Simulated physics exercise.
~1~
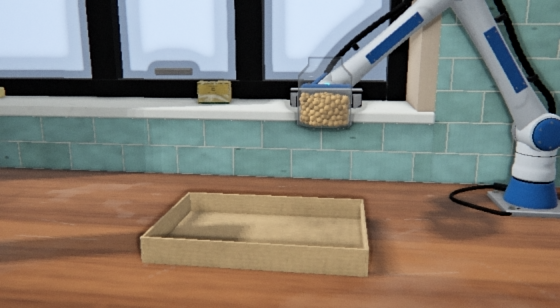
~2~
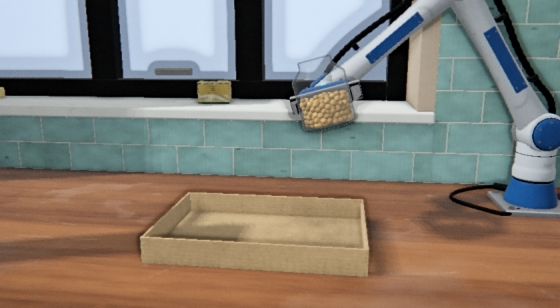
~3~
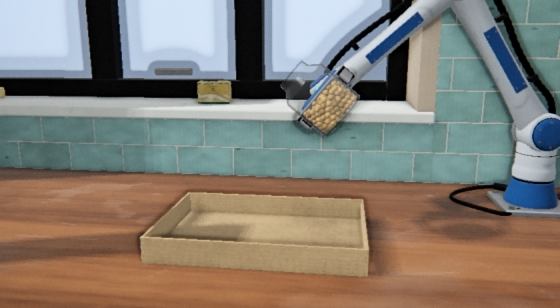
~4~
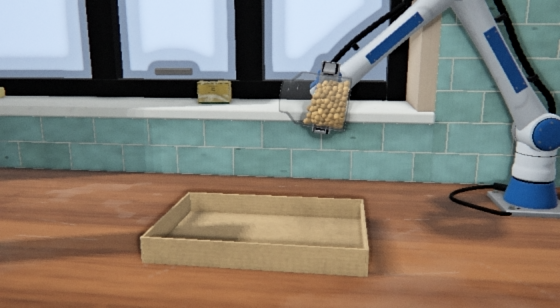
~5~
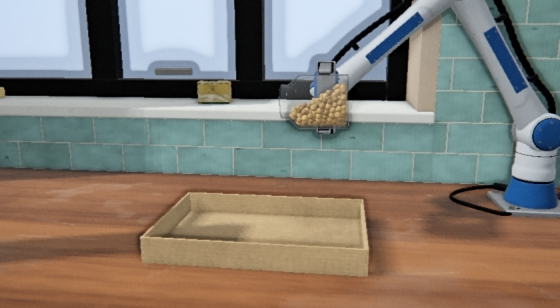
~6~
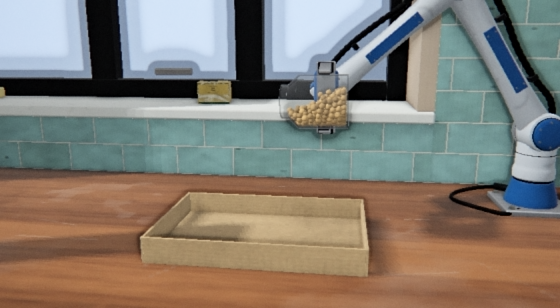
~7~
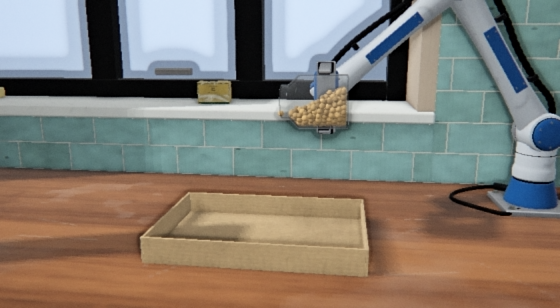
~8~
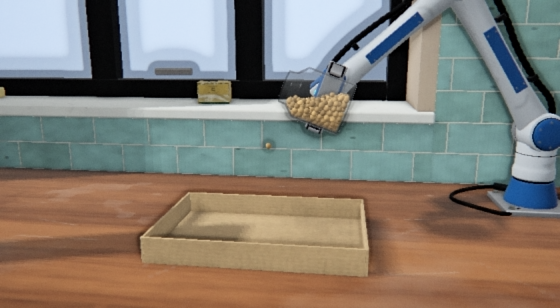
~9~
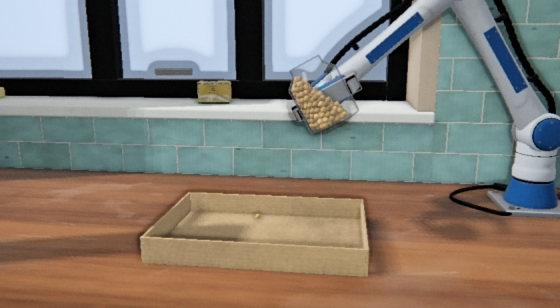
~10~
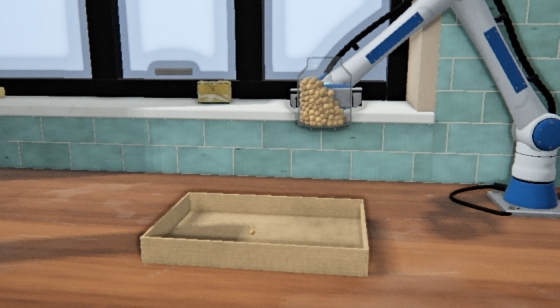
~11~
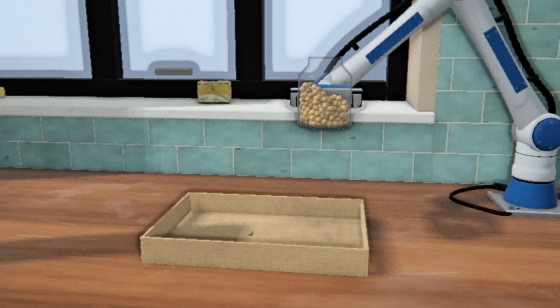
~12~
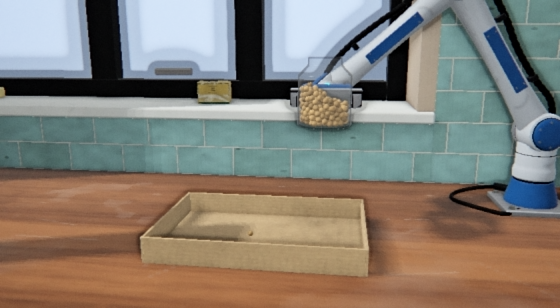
On a wooden counter by a tiled wall and window, a blue and white robot arm tipped a clear jar of chickpeas onto its side above a shallow tray, held it there, then turned it upright, with just one chickpea landing in the tray.
